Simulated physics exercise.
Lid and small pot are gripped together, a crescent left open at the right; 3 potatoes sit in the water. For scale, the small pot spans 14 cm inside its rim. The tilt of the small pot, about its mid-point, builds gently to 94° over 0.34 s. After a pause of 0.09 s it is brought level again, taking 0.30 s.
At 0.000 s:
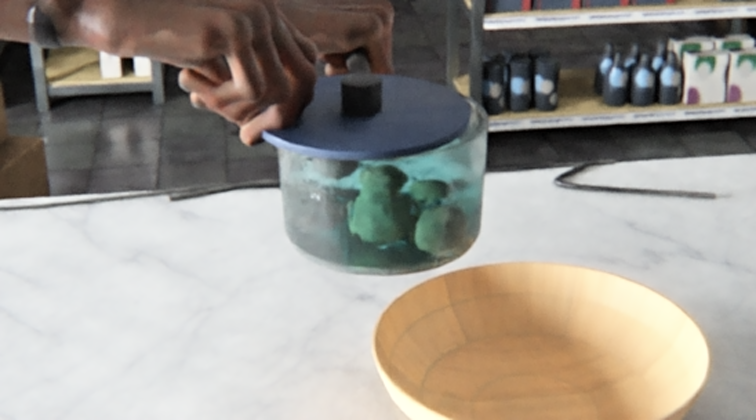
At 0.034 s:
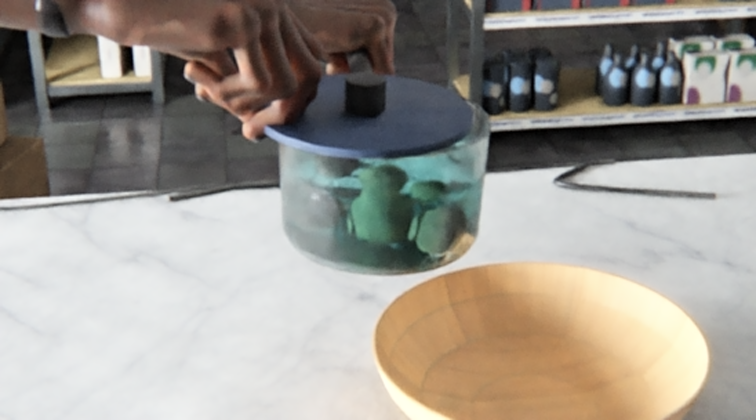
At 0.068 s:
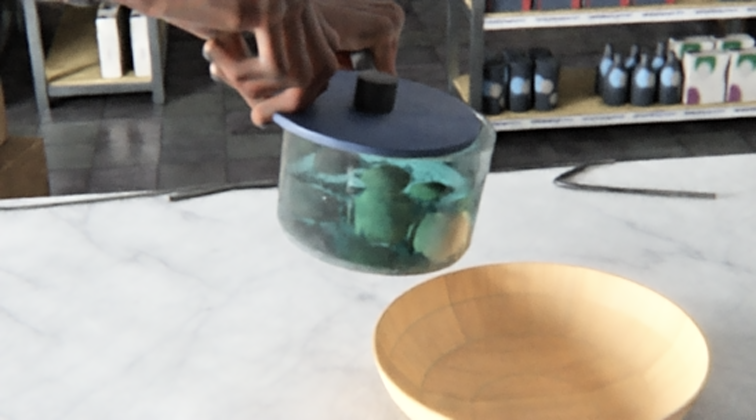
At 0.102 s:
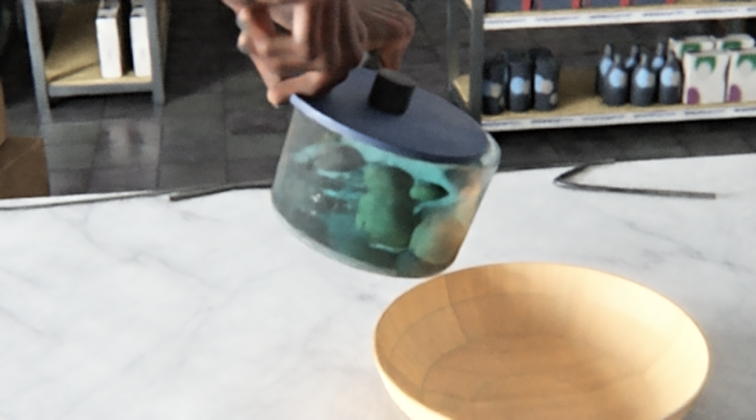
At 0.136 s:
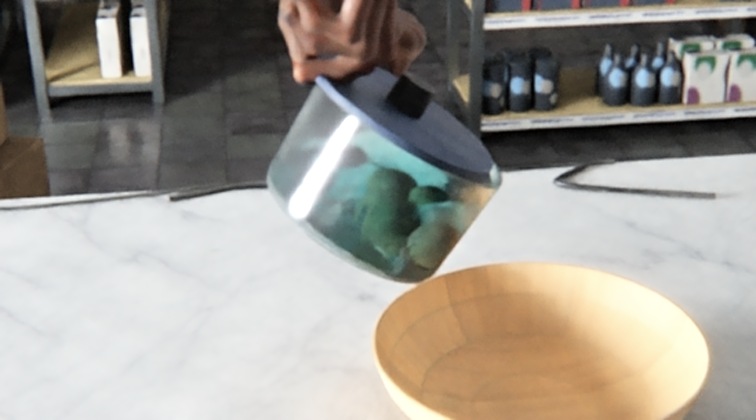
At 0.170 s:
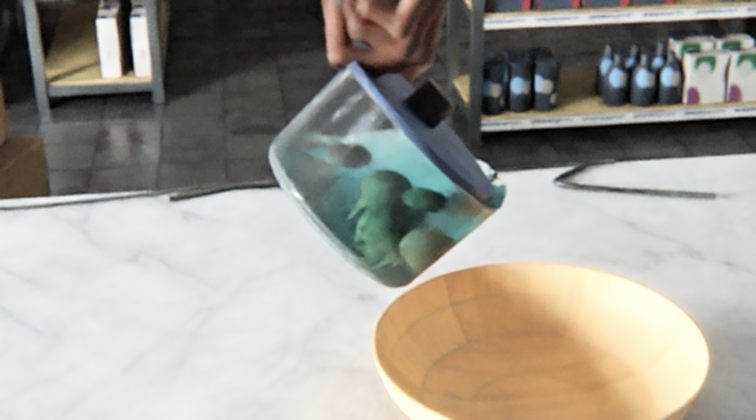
A hand tilts a lidded clear pot of water and potatoes steeply to the right.
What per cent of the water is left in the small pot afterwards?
Roughly 58 per cent is left.
After 0.31 s the tilt is 92° and 83 per cent of the water is still in the small pot.
After 0.41 s the tilt is 94° and 71 per cent of the water is still in the small pot.
After 0.52 s the tilt is 74° and 61 per cent of the water is still in the small pot.
After 0.64 s the tilt is 19° and 58 per cent of the water is still in the small pot.
In the end 58 per cent of the water is still in the small pot.
